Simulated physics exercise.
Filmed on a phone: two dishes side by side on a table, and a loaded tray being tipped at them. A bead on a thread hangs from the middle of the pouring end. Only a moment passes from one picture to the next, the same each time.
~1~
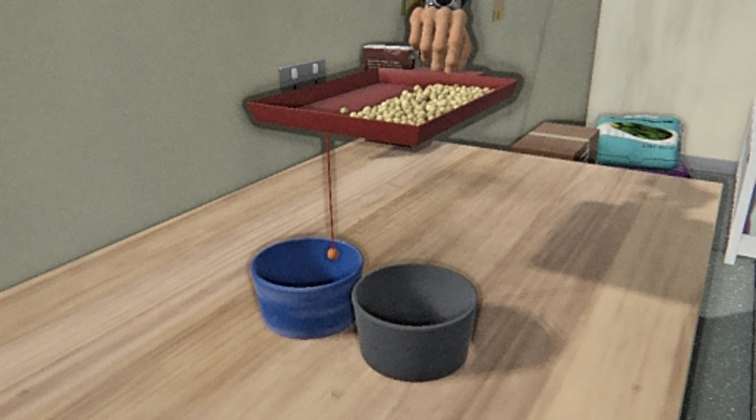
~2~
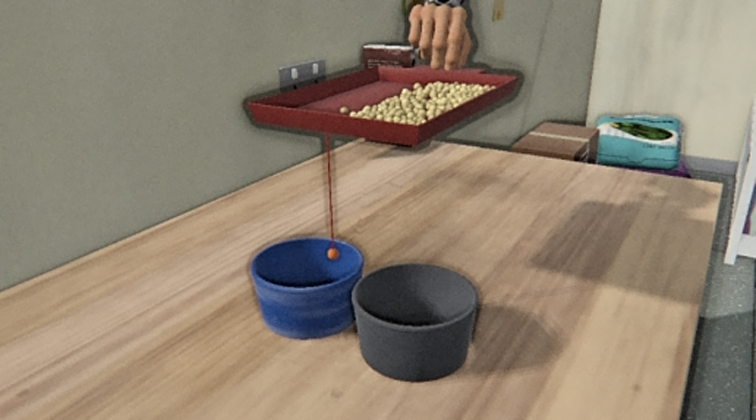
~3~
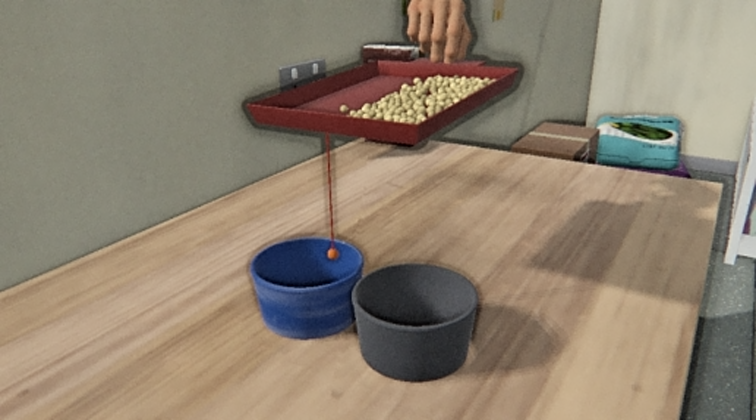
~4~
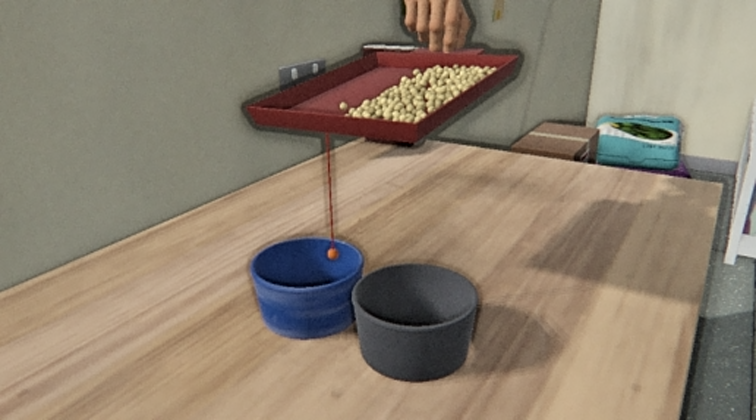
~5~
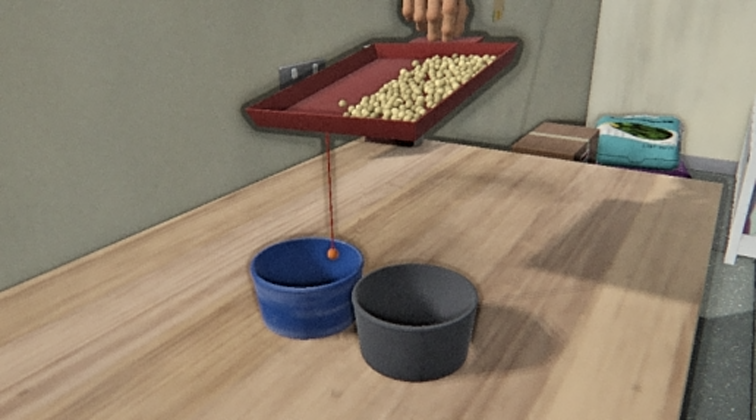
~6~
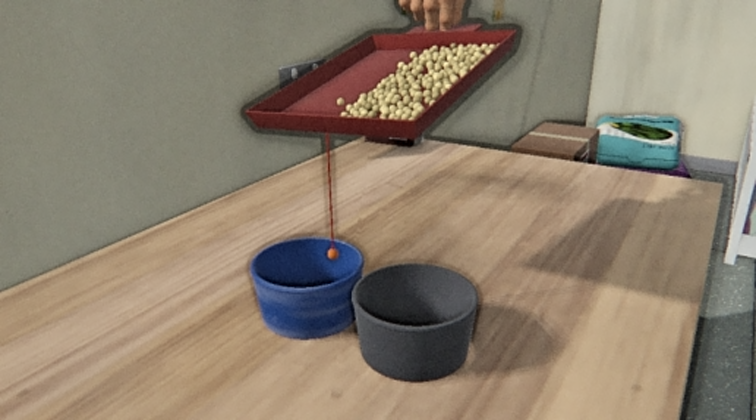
The clip shows a hand behind a red tray of pale beans, gradually raising its far side so it tilts slightly toward the viewer, above a blue dish and a dark grey dish, while an orange bead hangs still on a thread.
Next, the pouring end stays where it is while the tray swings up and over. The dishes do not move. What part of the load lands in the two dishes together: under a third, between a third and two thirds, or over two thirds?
In the dishes lies from one third to two thirds of it.
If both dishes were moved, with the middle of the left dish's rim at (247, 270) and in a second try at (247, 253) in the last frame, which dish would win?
In turn: The dish on the left; the left dish.
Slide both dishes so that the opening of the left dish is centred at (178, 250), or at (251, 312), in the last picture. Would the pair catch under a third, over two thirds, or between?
First more than two thirds, then under a third.
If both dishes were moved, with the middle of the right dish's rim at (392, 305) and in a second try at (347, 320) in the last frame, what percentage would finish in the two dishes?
Near 80 % and 70 %.
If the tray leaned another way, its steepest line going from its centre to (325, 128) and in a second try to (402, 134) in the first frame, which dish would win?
First left, then the right one.
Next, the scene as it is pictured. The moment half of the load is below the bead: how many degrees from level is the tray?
At about 95°.
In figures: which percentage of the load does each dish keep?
Left dish near 50 in a hundred; right dish near 0.
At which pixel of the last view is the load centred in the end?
Close to (284, 313).
Just after the last frame, tray tipped steeply; almost all on the tray; just a few in the left dish; just a few outside both; just a few in the air.
A moment on, tray tipped right over; about a tenth on the tray; roughly a third in the left dish; roughly a third outside both; roughly a quarter in the air.
Further on, tray tipped past a quarter turn; just a few in the right dish; roughly half in the left dish; roughly half outside both.
When it is over, tray tipped past a quarter turn; just a few in the right dish; roughly half in the left dish; roughly half outside both.
